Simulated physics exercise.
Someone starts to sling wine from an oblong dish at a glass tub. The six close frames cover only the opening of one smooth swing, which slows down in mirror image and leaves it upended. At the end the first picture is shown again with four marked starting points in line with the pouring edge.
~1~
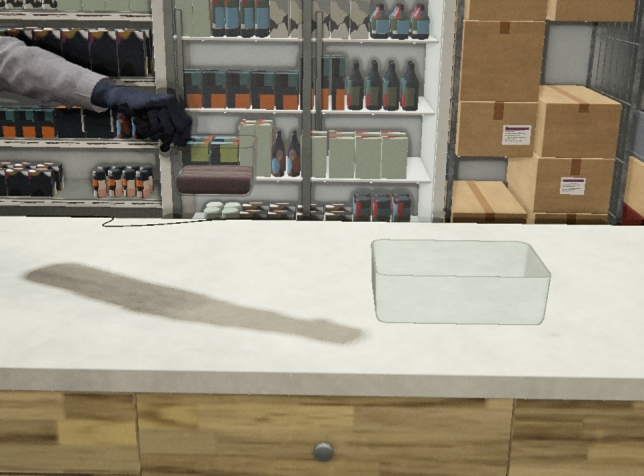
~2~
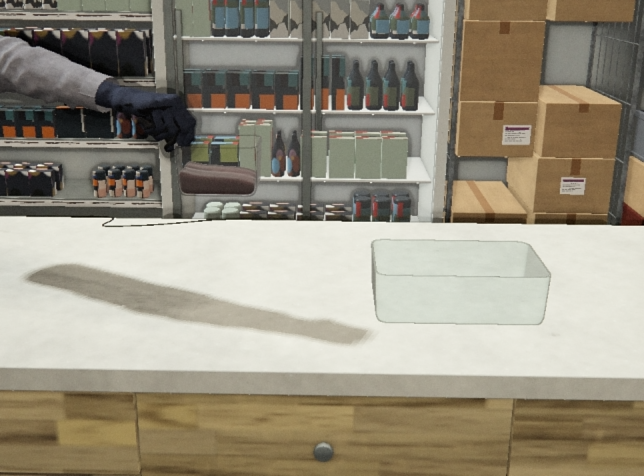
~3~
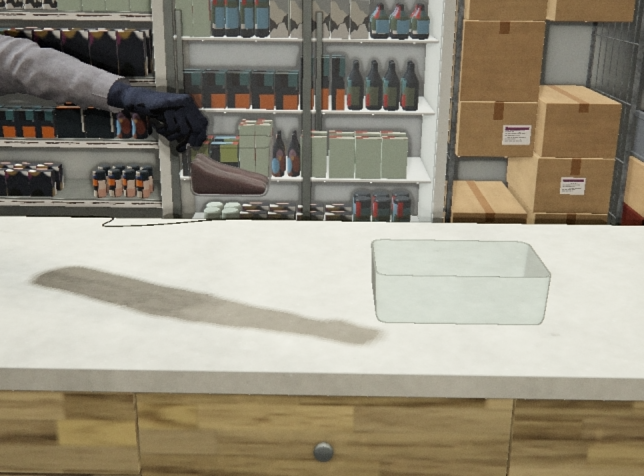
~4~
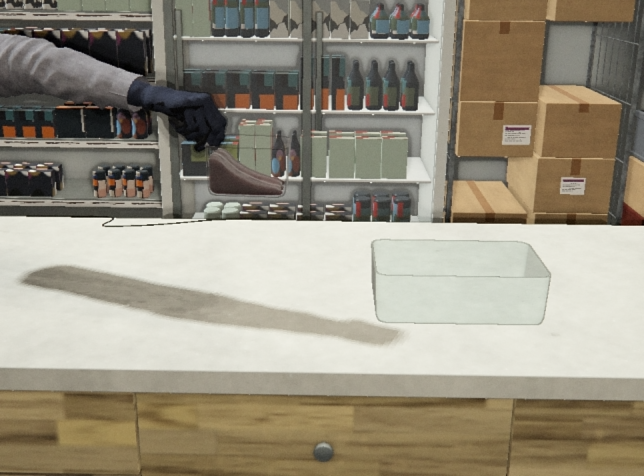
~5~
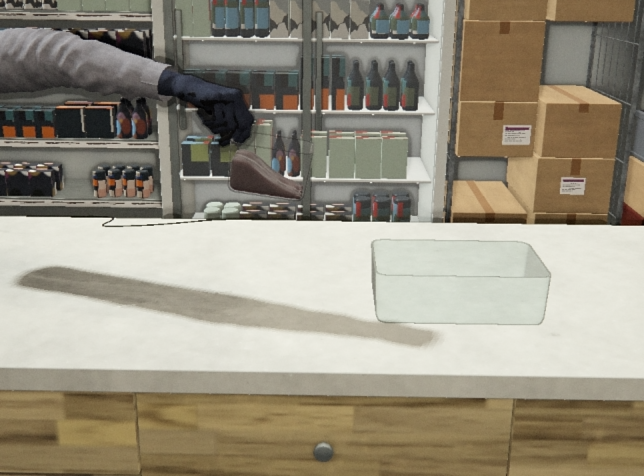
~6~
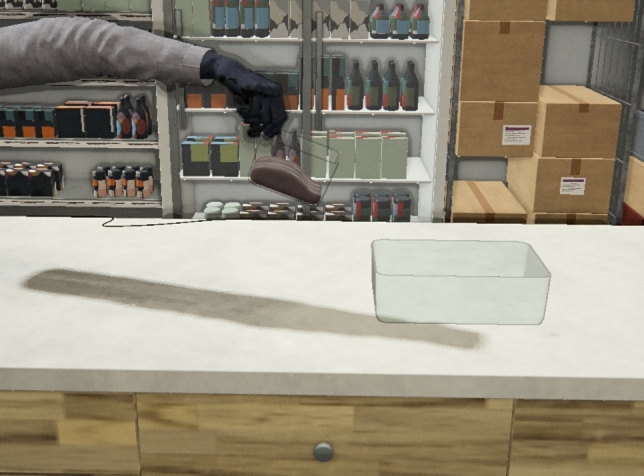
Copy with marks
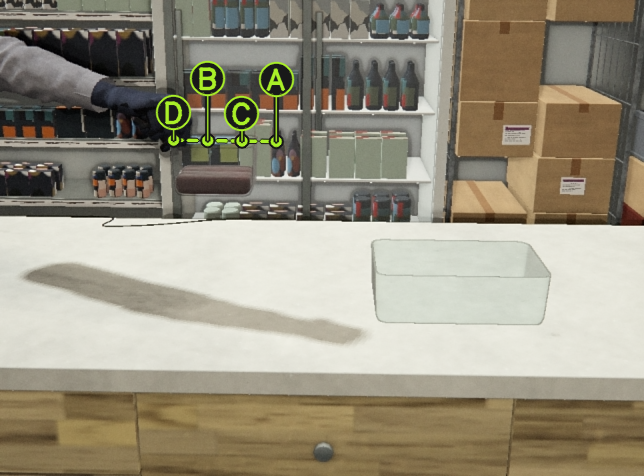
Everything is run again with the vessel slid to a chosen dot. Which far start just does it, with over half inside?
B.
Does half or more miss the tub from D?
Yes, it does.
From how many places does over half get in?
Three of the four.
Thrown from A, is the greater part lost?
No.
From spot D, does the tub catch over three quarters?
No.
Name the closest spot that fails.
The answer is D.
In lime, A at (276, 141); B at (207, 140); C at (241, 141); D at (173, 140).
With A, about 91 % lands in the tub, 3 % falls short and 6 % goes beside or beyond.
With B, about 63 % lands in the tub, 29 % falls short and 8 % goes beside or beyond.
With C, about 80 % lands in the tub, 11 % falls short and 8 % goes beside or beyond.
With D, about 36 % lands in the tub, 59 % falls short and 5 % goes beside or beyond.
